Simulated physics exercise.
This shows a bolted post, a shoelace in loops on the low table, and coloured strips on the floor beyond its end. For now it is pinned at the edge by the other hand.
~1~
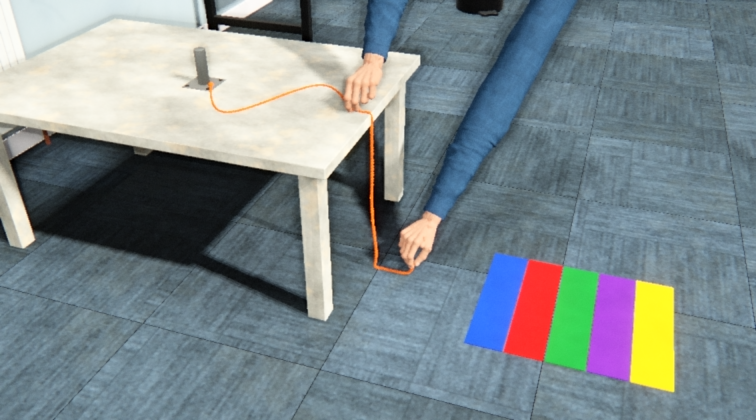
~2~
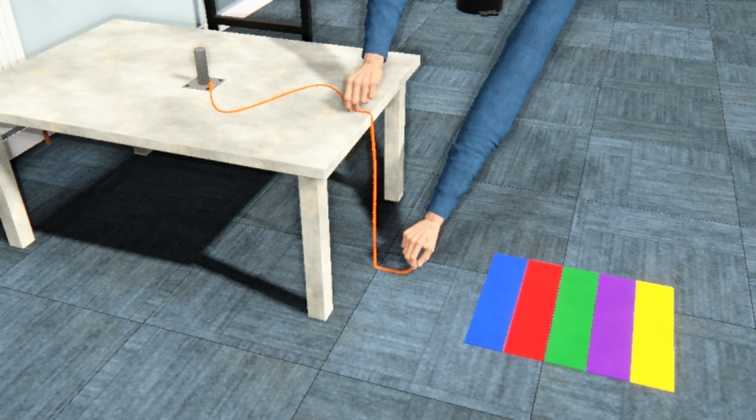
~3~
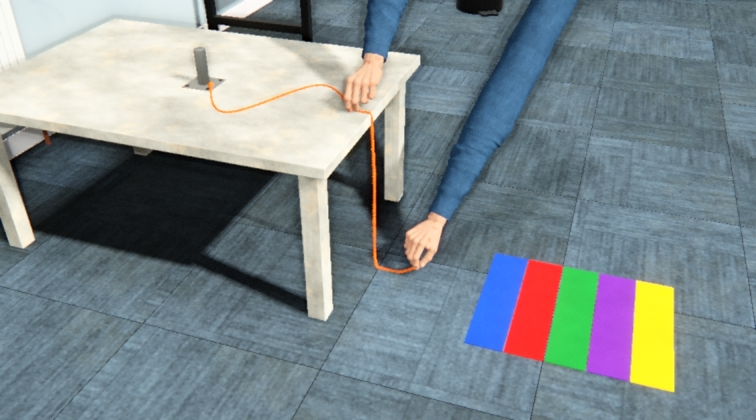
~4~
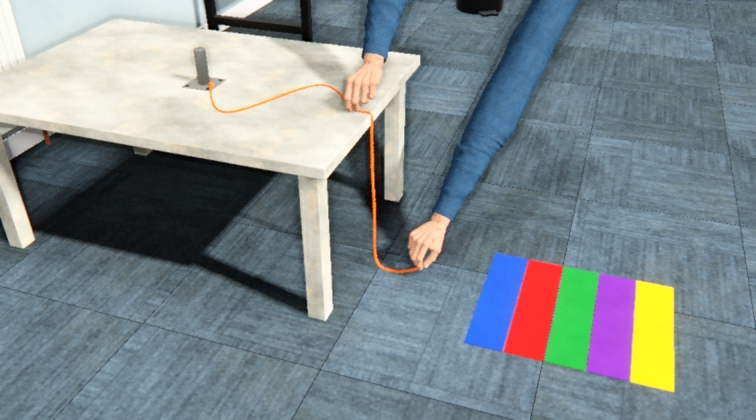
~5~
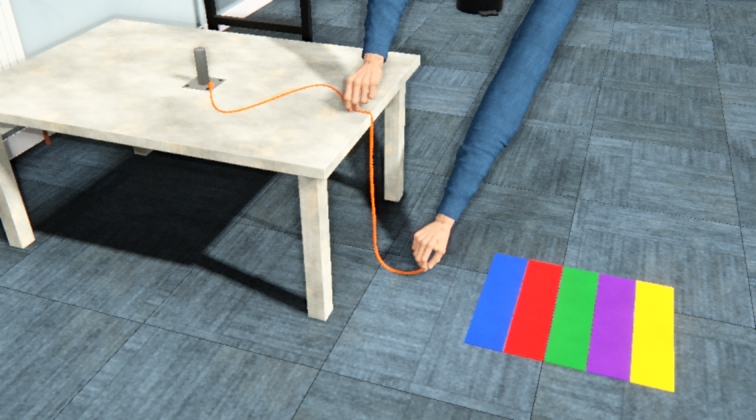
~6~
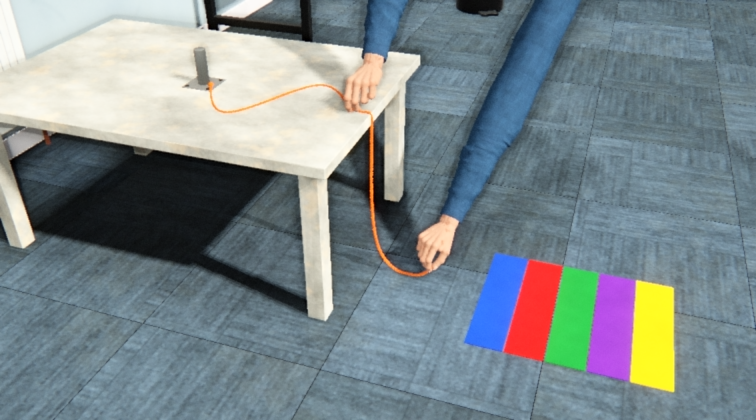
A hand pinned an orange shoelace at the edge of a low table while the other, down near the floor, drew its end slightly right, toward the side where five coloured strips lay.
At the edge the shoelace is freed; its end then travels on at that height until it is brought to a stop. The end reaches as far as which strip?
As far as the yellow strip.
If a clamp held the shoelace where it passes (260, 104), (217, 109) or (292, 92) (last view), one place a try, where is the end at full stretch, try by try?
Estimated pixels in sequence: (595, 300), (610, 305) and (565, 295).
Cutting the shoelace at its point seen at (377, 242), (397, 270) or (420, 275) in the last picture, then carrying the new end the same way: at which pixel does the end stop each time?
About (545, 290), (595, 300) and (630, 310).
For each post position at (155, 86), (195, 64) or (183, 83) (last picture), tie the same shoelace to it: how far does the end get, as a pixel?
Around (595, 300), (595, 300) and (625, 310).
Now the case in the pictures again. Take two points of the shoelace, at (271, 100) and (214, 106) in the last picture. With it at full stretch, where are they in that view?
End points: Roughly (320, 104); roughly (258, 93).
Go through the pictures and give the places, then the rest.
The first picture shows end (414, 264); blue (489, 329); red (528, 337); green (568, 346); purple (610, 356); yellow (653, 366).
The second picture shows end (416, 265); shoelace through (212, 98) (263, 103) (329, 87) (368, 115) (375, 184) (375, 248).
The third picture shows end (419, 266).
The fourth picture shows end (422, 266); shoelace through (212, 98) (263, 103) (329, 87) (368, 115) (373, 183) (375, 248).
The fifth picture shows end (427, 267).
The sixth picture shows end (431, 268); shoelace through (212, 98) (263, 103) (329, 87) (368, 115) (371, 183) (379, 249).
Soon after, end near (574, 298); over green.
Then, end near (621, 307); over purple.
At full stretch, end near (651, 314); over yellow. It halts on the yellow strip.
